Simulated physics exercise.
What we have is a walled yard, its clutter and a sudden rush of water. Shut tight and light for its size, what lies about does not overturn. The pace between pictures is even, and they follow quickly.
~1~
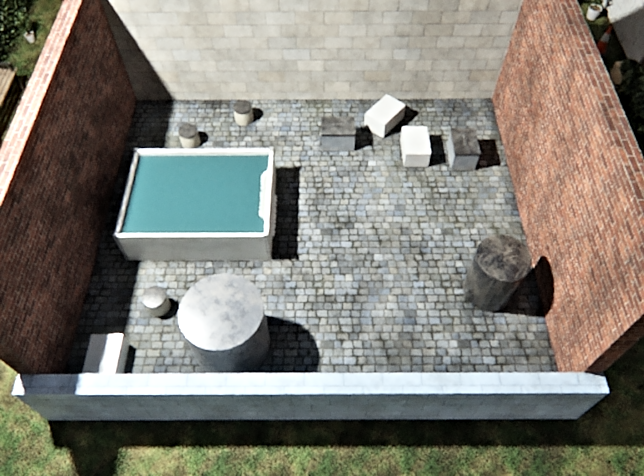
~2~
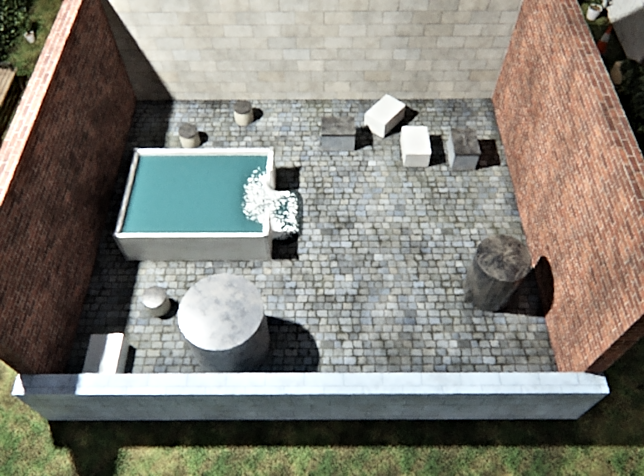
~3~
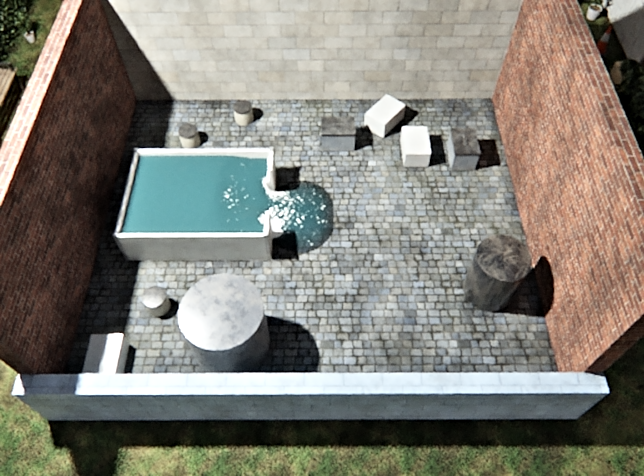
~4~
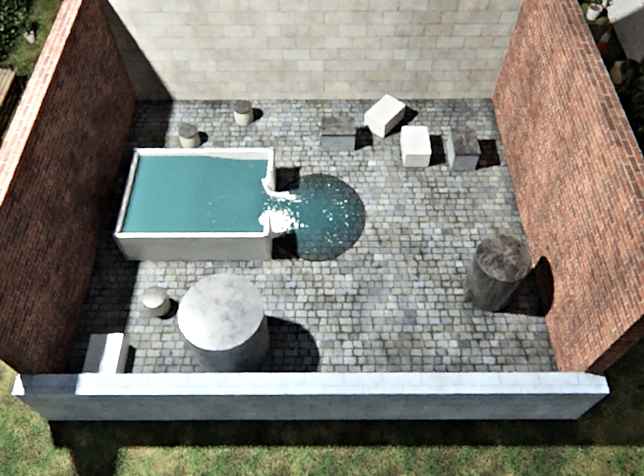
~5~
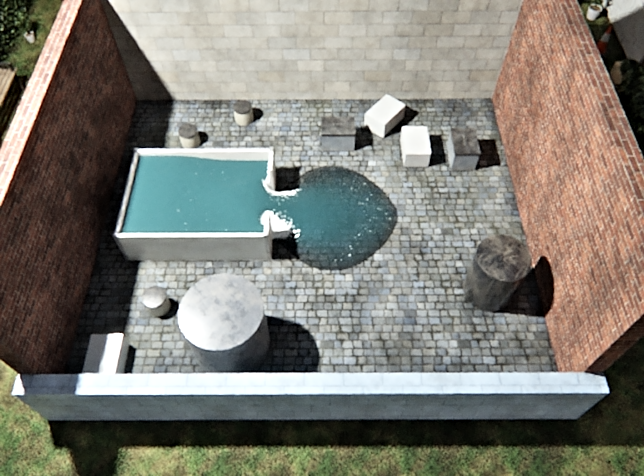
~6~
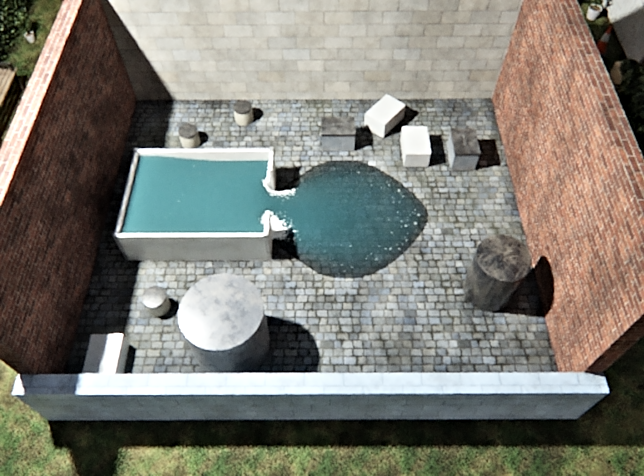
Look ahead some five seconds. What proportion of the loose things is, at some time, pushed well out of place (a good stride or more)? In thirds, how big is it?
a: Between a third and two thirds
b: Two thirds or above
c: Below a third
Below a third (c).
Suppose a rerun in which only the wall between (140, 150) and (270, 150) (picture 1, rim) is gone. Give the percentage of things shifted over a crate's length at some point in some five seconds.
90 per cent or thereabouts.
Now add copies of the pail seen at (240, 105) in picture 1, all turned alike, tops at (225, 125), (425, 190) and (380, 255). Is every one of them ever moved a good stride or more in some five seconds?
Taking them one at a time: Remains close, then gets driven off, then gets driven off.
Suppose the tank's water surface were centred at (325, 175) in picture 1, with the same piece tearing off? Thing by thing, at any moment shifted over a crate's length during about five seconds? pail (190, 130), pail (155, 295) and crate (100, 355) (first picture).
Object by object, in turn: Lingered near its place, lingered near its place, lingered near its place.
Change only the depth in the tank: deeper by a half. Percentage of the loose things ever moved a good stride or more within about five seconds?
My figure is 50 percent.
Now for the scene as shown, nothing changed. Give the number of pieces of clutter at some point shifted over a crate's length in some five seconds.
2 in all.
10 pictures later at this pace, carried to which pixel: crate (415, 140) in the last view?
I'd expect it around (455, 125).
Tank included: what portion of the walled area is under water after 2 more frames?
I'd call it close to 30 per cent.
A moment on, 0 of 8 are well off their spots; 0 afloat.
Next, 1 of 8 are well off their spots; 1 afloat.
Later, 2 of 8 are well off their spots; 2 afloat.
In the end, 2 of 8 are well off their spots, and 2 have been at some point; 3 afloat.
